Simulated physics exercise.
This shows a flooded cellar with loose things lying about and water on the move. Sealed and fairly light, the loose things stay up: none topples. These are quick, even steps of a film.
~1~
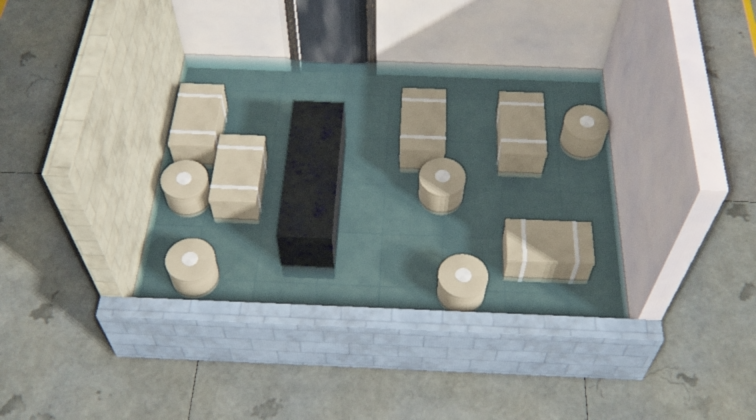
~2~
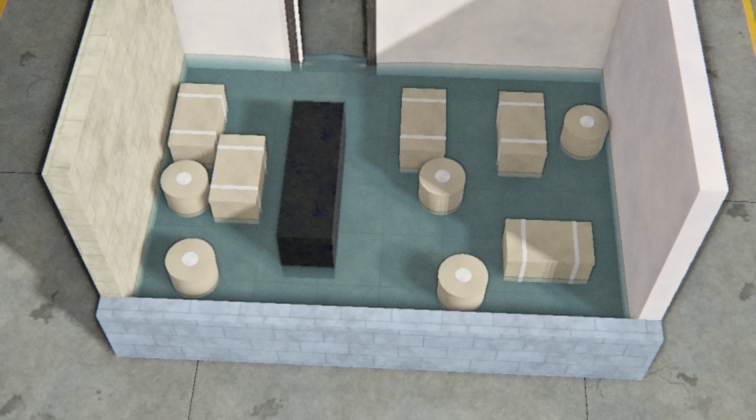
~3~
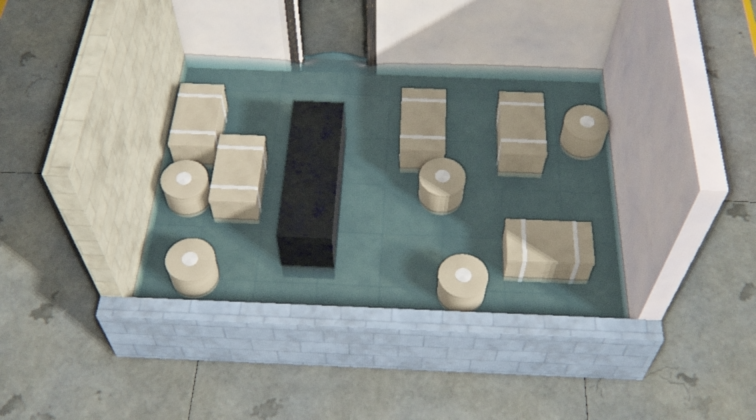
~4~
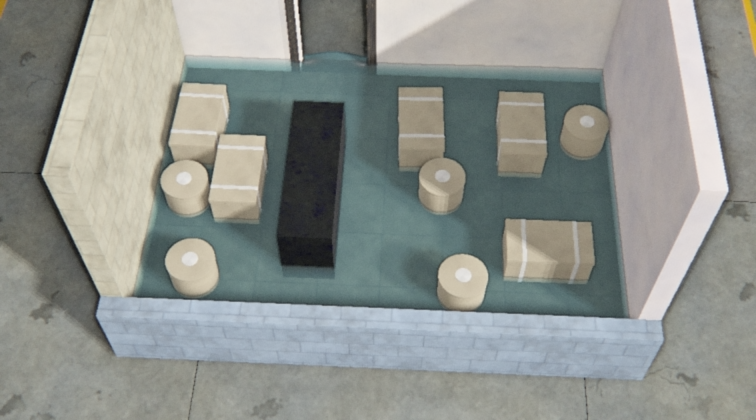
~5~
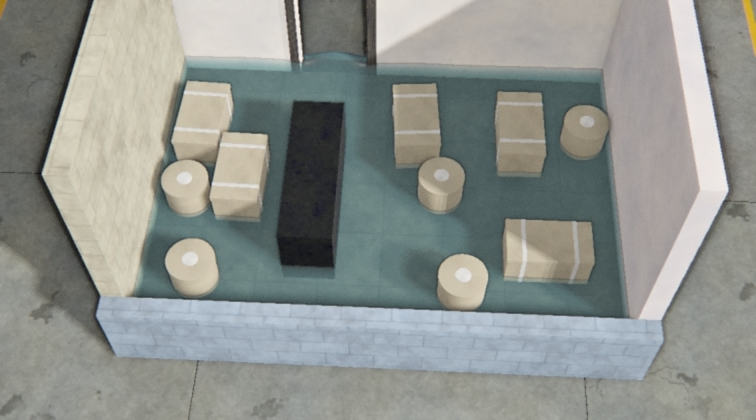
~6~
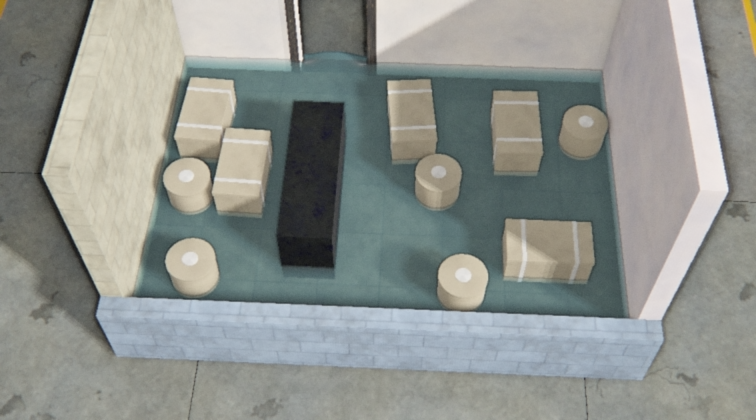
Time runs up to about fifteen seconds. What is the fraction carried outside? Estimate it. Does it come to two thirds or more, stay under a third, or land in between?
Watching it, I'd put the amount that escapes beneath one third.
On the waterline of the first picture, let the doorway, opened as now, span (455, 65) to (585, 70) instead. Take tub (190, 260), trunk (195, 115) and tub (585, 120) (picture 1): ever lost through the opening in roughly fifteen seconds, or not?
The first never exits, the second never exits, the third exits.
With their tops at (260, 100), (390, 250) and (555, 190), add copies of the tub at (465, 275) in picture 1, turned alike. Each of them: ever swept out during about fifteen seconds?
Here's how it goes, in order: Gets out, then does not get out, then does not get out.
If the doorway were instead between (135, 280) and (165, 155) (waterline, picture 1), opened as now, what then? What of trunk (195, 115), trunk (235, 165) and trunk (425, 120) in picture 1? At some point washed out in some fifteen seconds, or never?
Lost - lost - lost.
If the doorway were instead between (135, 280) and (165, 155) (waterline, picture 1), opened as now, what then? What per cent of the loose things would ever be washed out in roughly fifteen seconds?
I reckon 60 percent.
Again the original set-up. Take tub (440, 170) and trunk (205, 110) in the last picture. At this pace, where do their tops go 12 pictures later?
The tops should be near (412, 148) and near (217, 81).
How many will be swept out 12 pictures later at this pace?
That comes to 0.
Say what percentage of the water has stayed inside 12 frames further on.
About 80 percent.
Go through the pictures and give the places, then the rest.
In the first frame, a trunk at (424, 119) floats; a trunk at (196, 114) floats; 0 of 10 have shifted.
In the second frame, a trunk at (424, 119) floats; a trunk at (196, 114), afloat; 0 of 10 have shifted.
In the third frame, a trunk at (423, 119), afloat; a trunk at (196, 114), afloat; 0 of 10 have shifted.
In the fourth frame, a trunk at (421, 117) floats, close to its start; a trunk at (198, 114), afloat; 0 of 10 have shifted.
In the fifth frame, a trunk at (416, 114) floats, close to its start; a trunk at (201, 112) floats, close to its start; 2 of 10 have shifted.
In the sixth frame, a trunk at (412, 109), afloat, close to its start; a trunk at (204, 108) floats, close to its start; 5 of 10 have shifted.
A moment on, 0 of 10 are out; 10 afloat.
Next, 0 of 10 are out; 10 afloat.
Later, 0 of 10 are out; 9 afloat.
In the end, 0 of 10 are out; 9 afloat.
